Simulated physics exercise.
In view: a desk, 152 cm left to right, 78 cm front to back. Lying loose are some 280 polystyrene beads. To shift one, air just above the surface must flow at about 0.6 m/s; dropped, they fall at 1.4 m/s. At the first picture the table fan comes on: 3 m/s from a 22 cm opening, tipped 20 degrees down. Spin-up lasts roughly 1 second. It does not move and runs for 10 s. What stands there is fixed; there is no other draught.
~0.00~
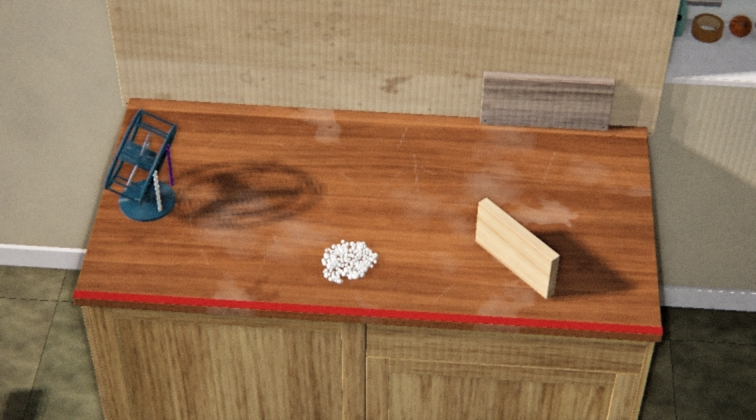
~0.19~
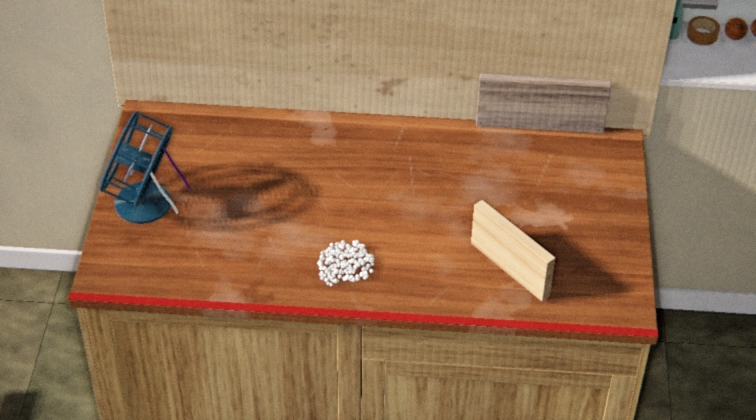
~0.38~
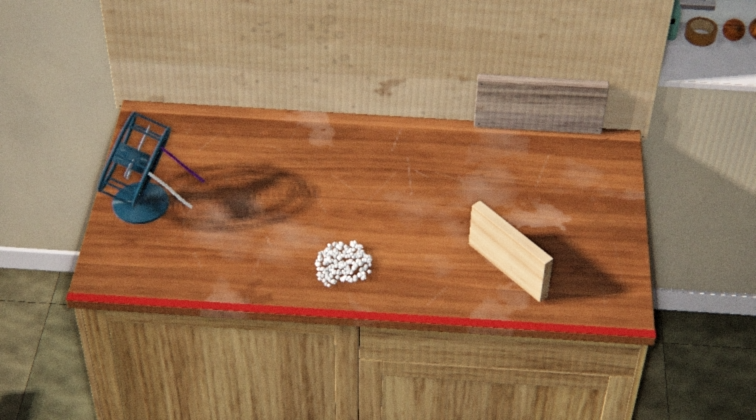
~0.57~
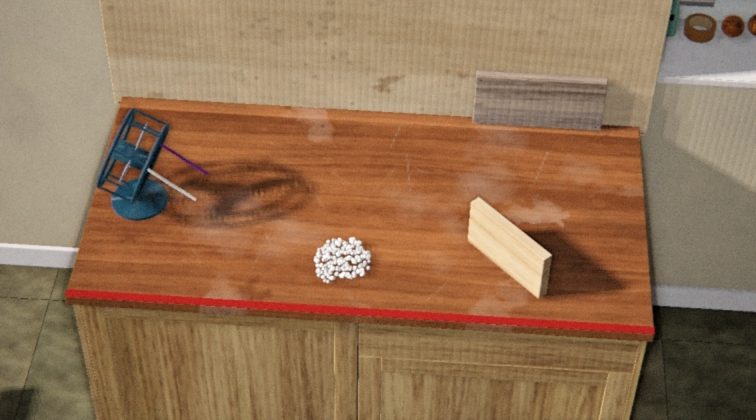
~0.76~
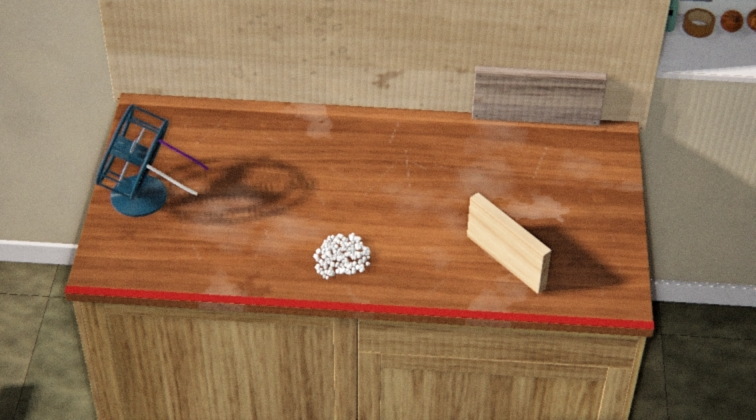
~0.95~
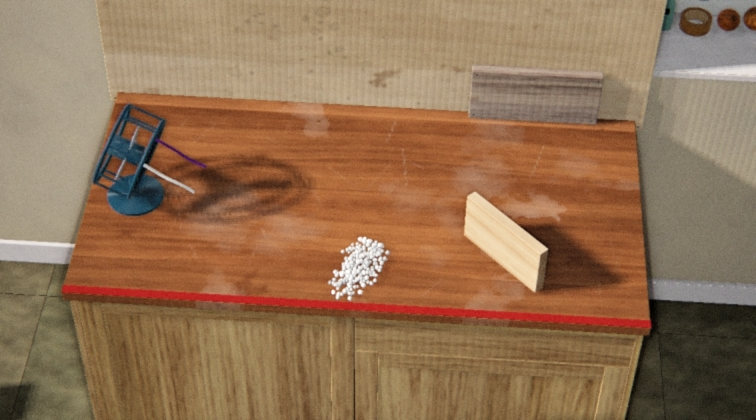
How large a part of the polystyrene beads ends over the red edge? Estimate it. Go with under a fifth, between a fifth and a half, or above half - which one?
I expect the share ending over that edge to be the majority of them.
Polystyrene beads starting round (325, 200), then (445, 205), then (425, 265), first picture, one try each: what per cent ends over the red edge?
It goes 0 %, then 0 %, then 100 %.
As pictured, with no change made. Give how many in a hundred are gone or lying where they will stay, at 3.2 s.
The share is near 100 per cent.
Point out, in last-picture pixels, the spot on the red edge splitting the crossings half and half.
Somewhere about (437, 315).
After 2.0 s the count stands so, 100 % are over the red edge.
After 3.2 s the count stands so, 100 % are over the red edge.
After 5.5 s the count stands so, 100 % are over the red edge.
After 10.0 s, at the end, 100 % are over the red edge.
